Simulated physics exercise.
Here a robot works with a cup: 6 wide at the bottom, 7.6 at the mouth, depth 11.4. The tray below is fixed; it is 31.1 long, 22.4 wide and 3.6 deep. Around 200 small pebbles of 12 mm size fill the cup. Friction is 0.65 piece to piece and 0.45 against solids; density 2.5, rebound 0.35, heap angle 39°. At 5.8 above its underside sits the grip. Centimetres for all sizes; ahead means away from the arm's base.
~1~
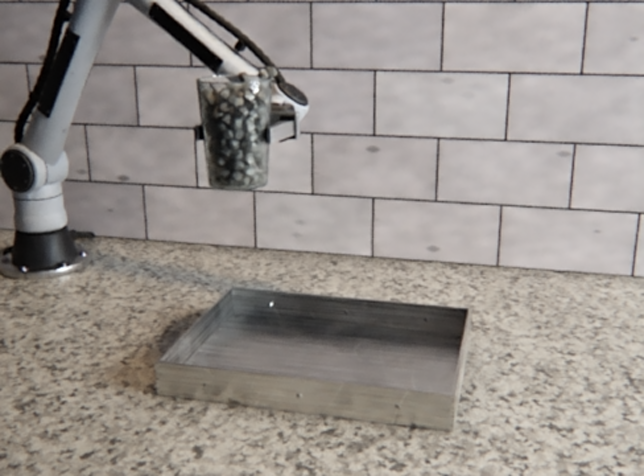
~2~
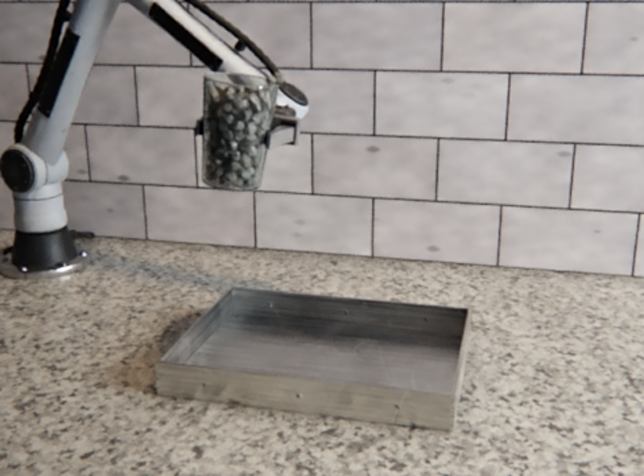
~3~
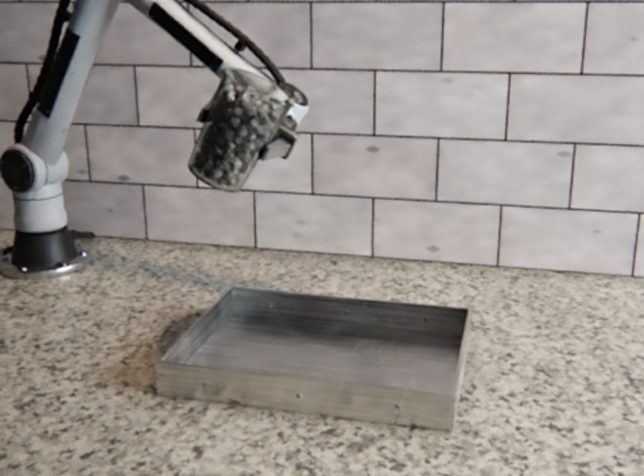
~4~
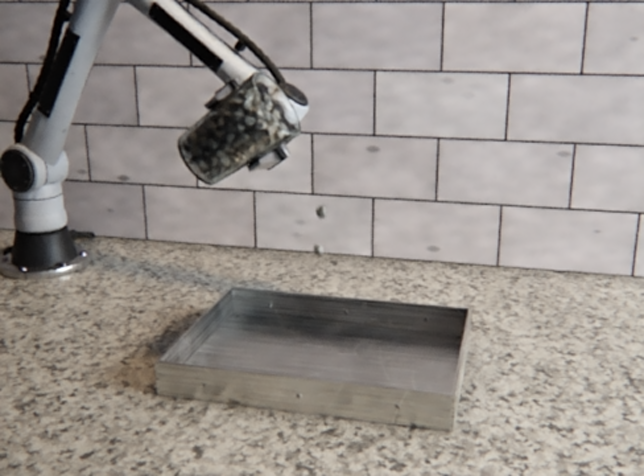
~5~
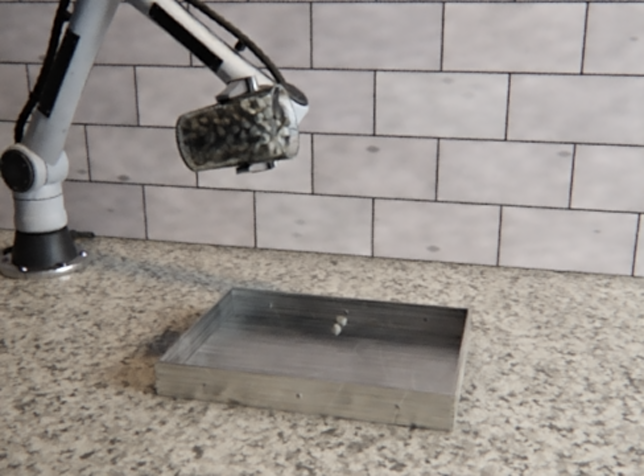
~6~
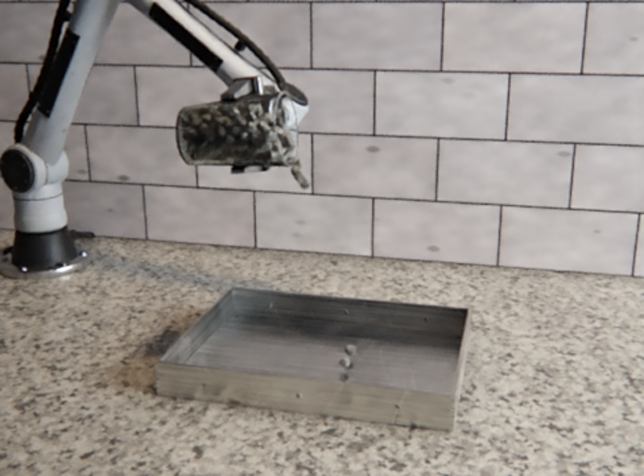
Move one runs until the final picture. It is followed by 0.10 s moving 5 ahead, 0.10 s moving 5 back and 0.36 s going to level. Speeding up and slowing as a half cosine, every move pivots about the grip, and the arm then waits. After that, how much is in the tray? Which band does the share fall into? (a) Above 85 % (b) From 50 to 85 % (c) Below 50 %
Answer: B.
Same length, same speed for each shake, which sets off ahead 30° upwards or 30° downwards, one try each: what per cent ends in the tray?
You'd get about 85 per cent with the first setting and about 35 per cent with the second.
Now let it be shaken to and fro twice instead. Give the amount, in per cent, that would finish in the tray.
About 75 per cent in that case.
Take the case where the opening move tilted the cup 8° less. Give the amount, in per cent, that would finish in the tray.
It would be near 50 per cent.
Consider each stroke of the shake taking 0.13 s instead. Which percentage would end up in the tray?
It would be some 50 %.
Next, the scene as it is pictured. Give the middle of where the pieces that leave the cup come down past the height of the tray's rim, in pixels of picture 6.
Look at roughly (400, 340) in the last picture.
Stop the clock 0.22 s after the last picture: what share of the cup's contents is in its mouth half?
Share in the mouth half: About 95 %.
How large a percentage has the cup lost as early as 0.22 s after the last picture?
Share gone: Around 60 %.
Then, 0.22 s on, tilted 83° forward, highest piece 28 above the table; 82 in the cup, 6 in the tray, 111 in flight or on a rim.
Then, 0.45 s on, tilted 19° forward, highest piece 31 above the table; 133 in the tray, 50 in the cup, 12 on the table or floor, 4 in flight or on a rim.
Then, 0.76 s on, level, highest piece 26 above the table; 136 in the tray, 50 in the cup, 13 on the table or floor.
Then, 1.81 s on, level, highest piece 26 above the table; 136 in the tray, 50 in the cup, 13 on the table or floor.
In the end, 136 in the tray, 50 in the cup, 13 on the table or floor. That is 68 % in the tray.
